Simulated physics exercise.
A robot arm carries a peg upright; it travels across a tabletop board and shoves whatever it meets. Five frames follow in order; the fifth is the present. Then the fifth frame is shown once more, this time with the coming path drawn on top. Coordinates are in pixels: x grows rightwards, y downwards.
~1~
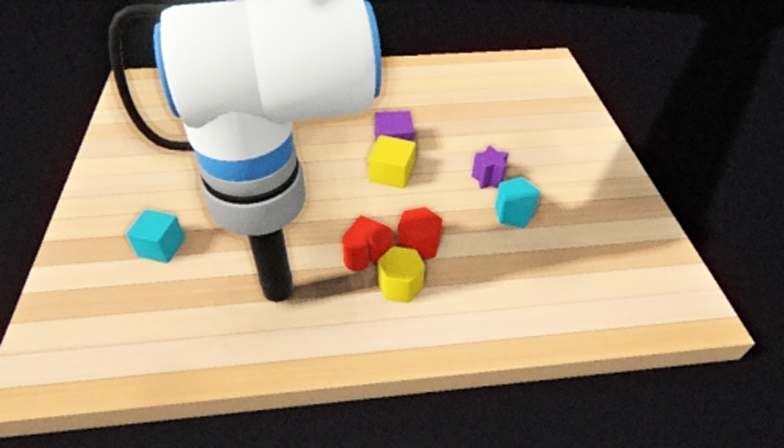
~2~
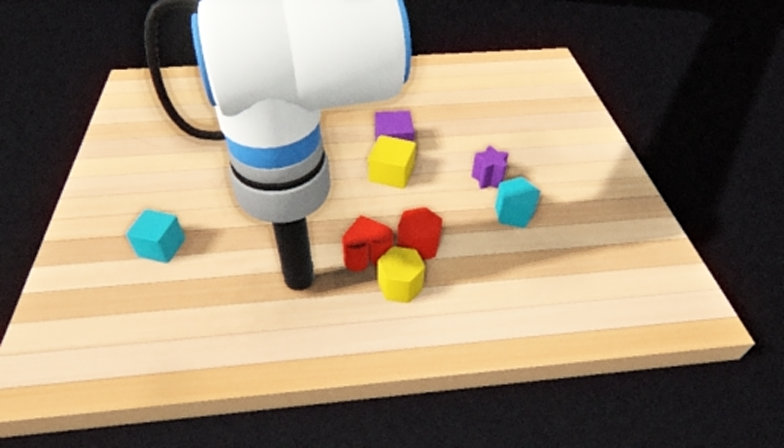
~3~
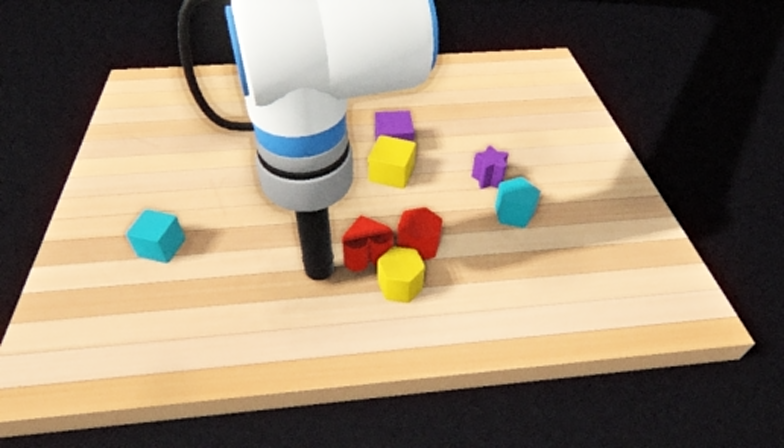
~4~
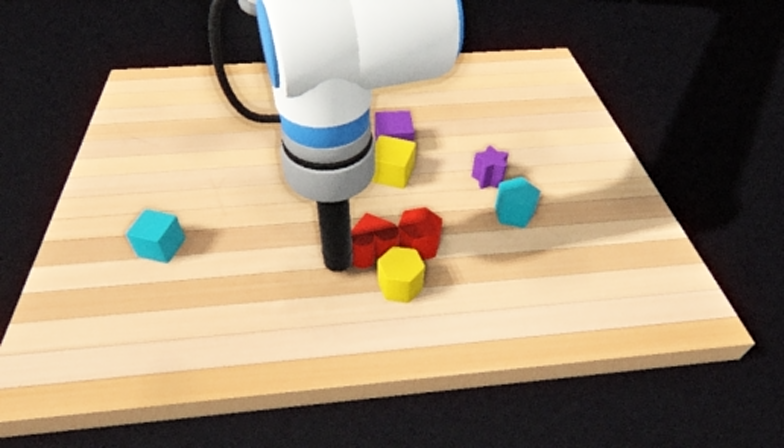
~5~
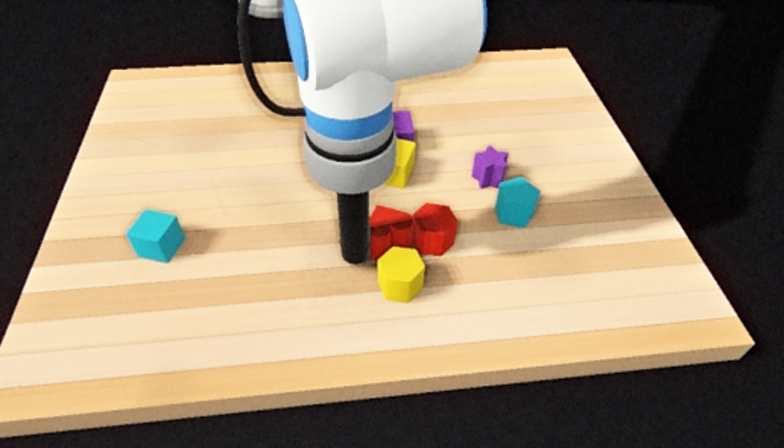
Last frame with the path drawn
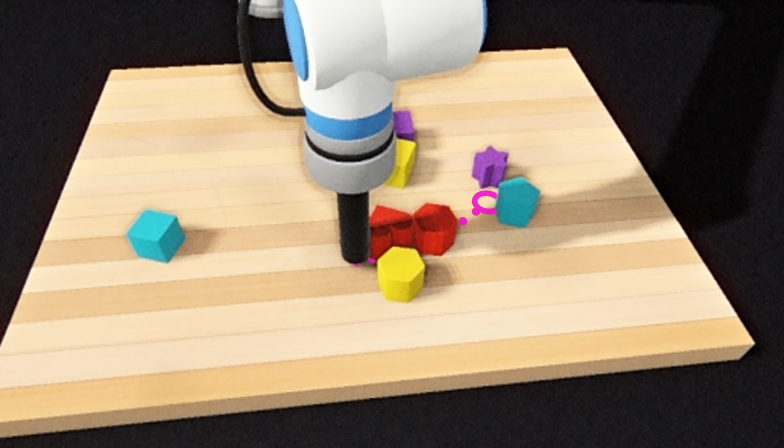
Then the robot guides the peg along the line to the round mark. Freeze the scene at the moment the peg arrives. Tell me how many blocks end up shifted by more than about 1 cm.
It moves three or more blocks.
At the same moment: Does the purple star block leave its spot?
I'd say no.
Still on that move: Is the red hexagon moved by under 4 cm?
In short: No.
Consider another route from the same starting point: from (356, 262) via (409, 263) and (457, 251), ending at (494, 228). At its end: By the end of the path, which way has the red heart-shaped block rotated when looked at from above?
Bird's-eye view: Counterclockwise.
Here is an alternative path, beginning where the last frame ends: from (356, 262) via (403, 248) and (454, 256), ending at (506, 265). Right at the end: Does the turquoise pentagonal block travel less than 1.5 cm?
That would be a yes.
The drawn path runs from (356, 262) by way of (409, 248) and (453, 228) to (488, 202).
The first path, step by step. One third of the way, peg at (410, 240); red heart-shaped block at (416, 198), turned 65° anticlockwise; red hexagon at (456, 210), turned 60° clockwise.
Two thirds of the way, peg at (456, 219); red heart-shaped block at (430, 188); red hexagon at (491, 201); turquoise pentagonal block at (524, 190).
At the end, peg at (489, 194); red heart-shaped block at (430, 188), turned 135° anticlockwise; yellow hexagon not moved; red hexagon at (519, 196), turned 180° clockwise; purple star block not moved; turquoise pentagonal block at (557, 188), turned 50° anticlockwise.
